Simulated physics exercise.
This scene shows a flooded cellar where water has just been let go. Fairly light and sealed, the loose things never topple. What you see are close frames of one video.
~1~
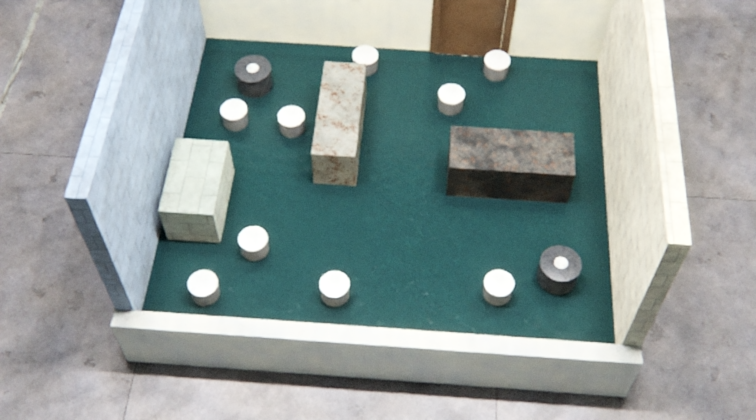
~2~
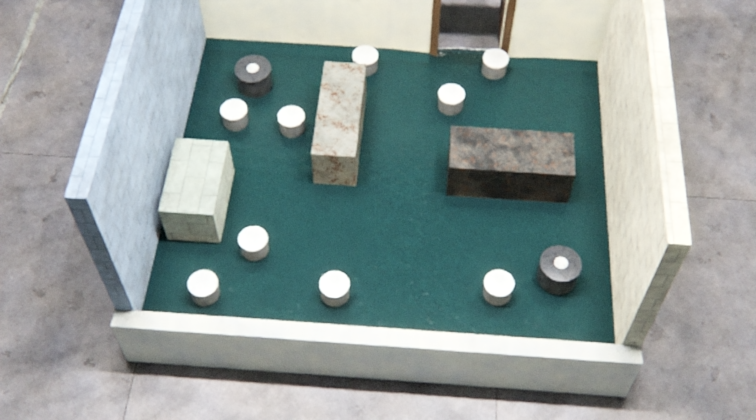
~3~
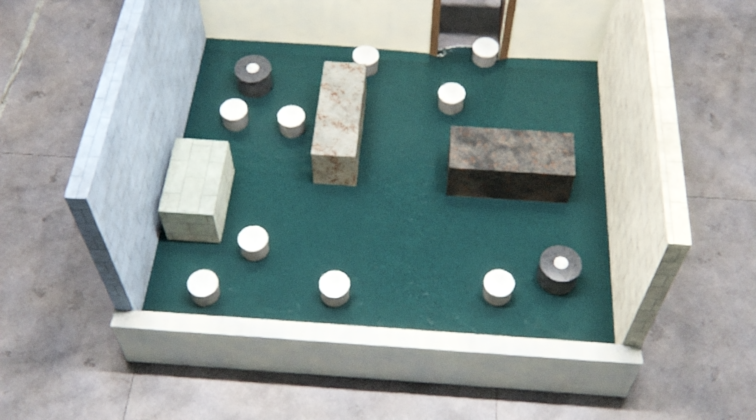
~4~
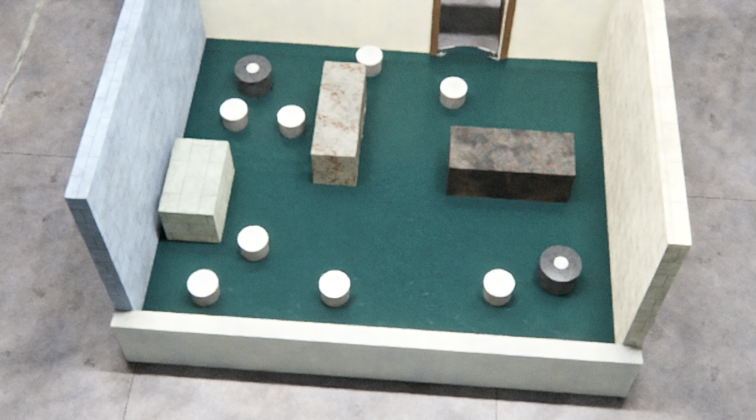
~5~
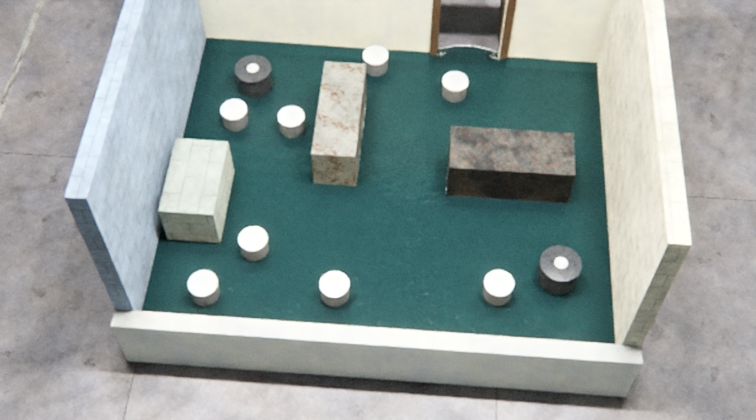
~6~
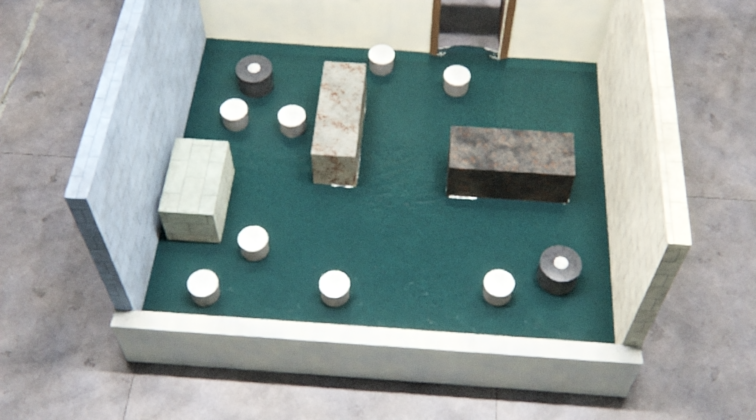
The brown door at the back of the flooded cellar opened, and the white pail nearest it slid left and out of sight; then two other pails drifted slightly, one rightward, one toward the back.
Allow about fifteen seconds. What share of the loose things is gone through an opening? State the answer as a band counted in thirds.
Answer: Not even a third.
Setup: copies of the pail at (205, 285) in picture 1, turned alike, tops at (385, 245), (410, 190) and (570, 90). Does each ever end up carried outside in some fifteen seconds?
Remains; escapes; escapes.
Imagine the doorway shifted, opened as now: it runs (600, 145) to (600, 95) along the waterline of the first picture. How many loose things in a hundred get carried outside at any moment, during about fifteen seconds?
About 30 per cent.
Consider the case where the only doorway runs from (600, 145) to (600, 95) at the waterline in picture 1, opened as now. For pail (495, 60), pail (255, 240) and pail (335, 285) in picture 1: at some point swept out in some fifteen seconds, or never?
First flushed away, then held back, then held back.
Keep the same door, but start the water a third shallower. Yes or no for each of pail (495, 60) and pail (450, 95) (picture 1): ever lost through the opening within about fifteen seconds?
Swept away, then swept away.
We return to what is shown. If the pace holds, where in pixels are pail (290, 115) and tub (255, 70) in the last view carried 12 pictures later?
Roughly (309, 86) for the first, roughly (285, 55) for the second.
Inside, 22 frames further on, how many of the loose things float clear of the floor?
By my reckoning the number comes out at 8.
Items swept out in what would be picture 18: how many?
3.
A moment on, 1 of 11 are out; 10 afloat.
Next, 3 of 11 are out; 8 afloat.
Later, 3 of 11 are out; 8 afloat.
In the end, 3 of 11 are out; 8 afloat.
